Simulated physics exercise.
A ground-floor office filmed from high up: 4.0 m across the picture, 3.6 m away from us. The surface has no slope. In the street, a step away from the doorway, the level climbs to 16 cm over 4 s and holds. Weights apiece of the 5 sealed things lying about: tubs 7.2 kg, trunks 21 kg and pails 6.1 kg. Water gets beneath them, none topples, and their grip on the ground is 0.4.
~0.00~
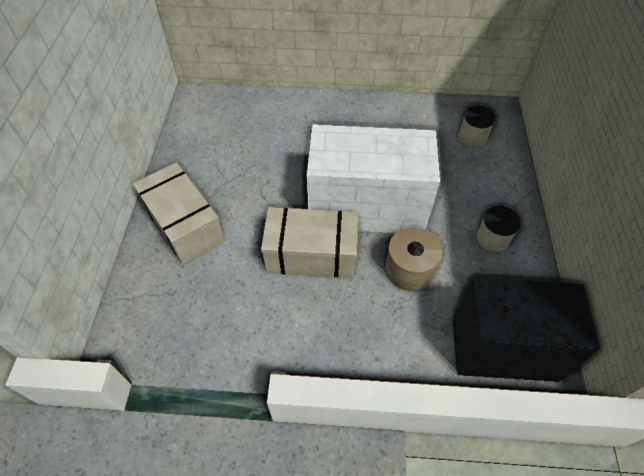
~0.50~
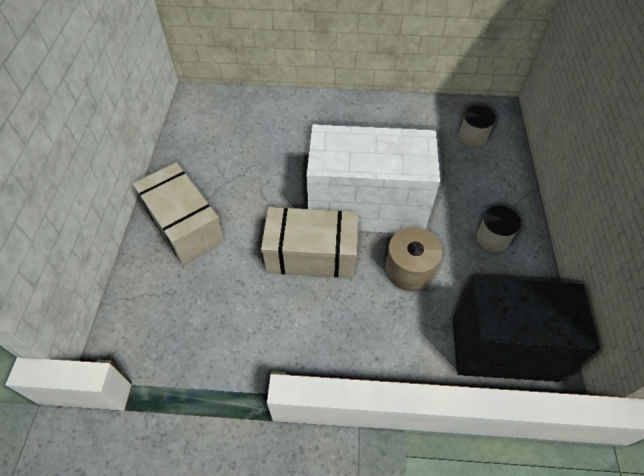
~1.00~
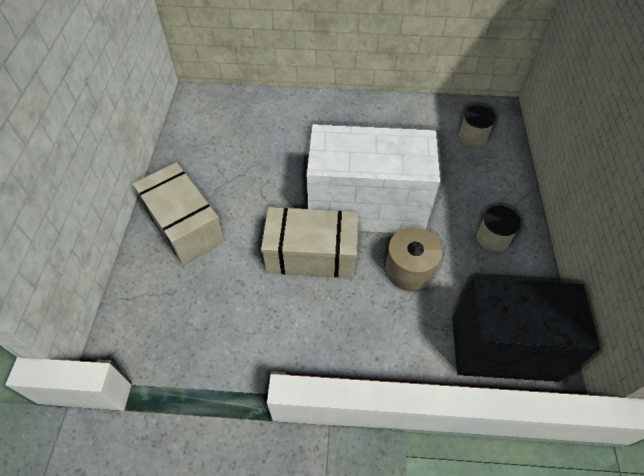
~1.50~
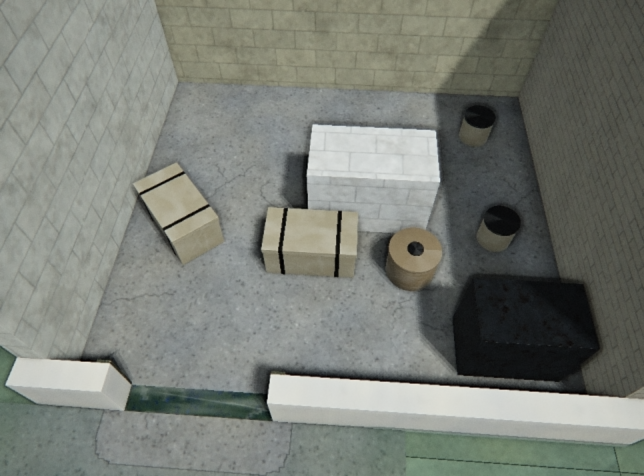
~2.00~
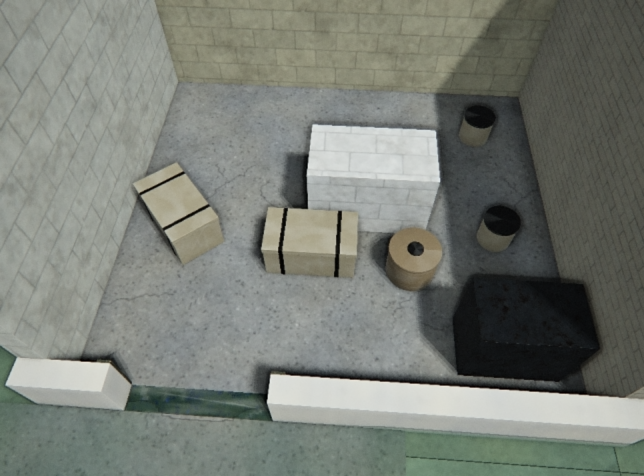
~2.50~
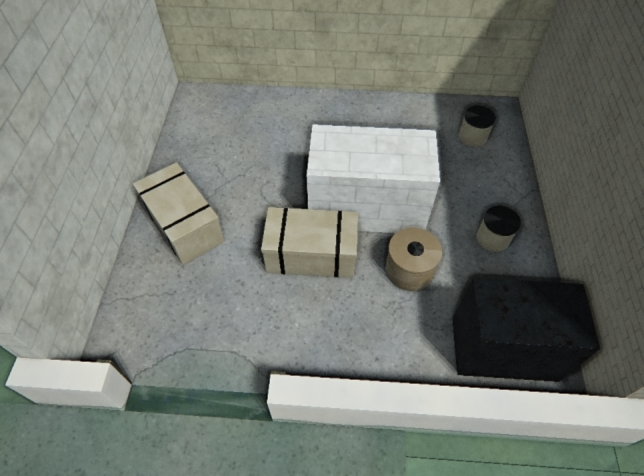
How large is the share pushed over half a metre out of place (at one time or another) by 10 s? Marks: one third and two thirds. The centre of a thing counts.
It is less than a third.
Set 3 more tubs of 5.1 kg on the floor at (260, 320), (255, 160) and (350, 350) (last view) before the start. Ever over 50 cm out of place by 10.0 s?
In that order: Over, more, less.
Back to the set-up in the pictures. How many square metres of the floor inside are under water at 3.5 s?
Some 1.5 m2.
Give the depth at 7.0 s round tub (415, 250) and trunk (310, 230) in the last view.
Roughly 3 and 5 cm.
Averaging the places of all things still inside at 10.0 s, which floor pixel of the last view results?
Around (411, 204).
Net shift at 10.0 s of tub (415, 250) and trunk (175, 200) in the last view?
In turn: 0 cm, 200 cm.
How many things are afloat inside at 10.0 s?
0 of them.
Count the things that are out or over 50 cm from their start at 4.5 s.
I count 0.
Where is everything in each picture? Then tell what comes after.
A tub at (416, 249) rests on the ground; a trunk at (174, 200) rests on the ground; water covers 0.0 m2; 0 of 5 have shifted, in the first picture.
A tub at (416, 249) rests on the ground; a trunk at (174, 200), on the bottom; 0.0 m2 under water; 0 of 5 have shifted, in the second picture.
A tub at (416, 249), on the bottom; a trunk at (174, 200) rests on the ground; 0.0 m2 under water; 0 of 5 have shifted, in the third picture.
A tub at (416, 249), on the bottom; a trunk at (174, 200) rests on the ground; 0.0 m2 under water; 0 of 5 have shifted, in the fourth picture.
A tub at (416, 249), on the bottom; a trunk at (174, 200), on the bottom; water covers 0.0 m2; 0 of 5 have shifted, in the fifth picture.
A tub at (416, 249), on the bottom; a trunk at (174, 200) rests on the ground; 0.2 m2 under water; 0 of 5 have shifted, in the sixth picture.
After 3.5 s 0 of 5 are over 50 cm from their spots; 0 afloat.
After 4.5 s 0 of 5 are over 50 cm from their spots; 0 afloat.
After 7.0 s 1 of 5 are over 50 cm from their spots; 0 afloat.
After 10.0 s 1 of 5 are over 50 cm from their spots, and 1 have been at some point; 0 afloat.
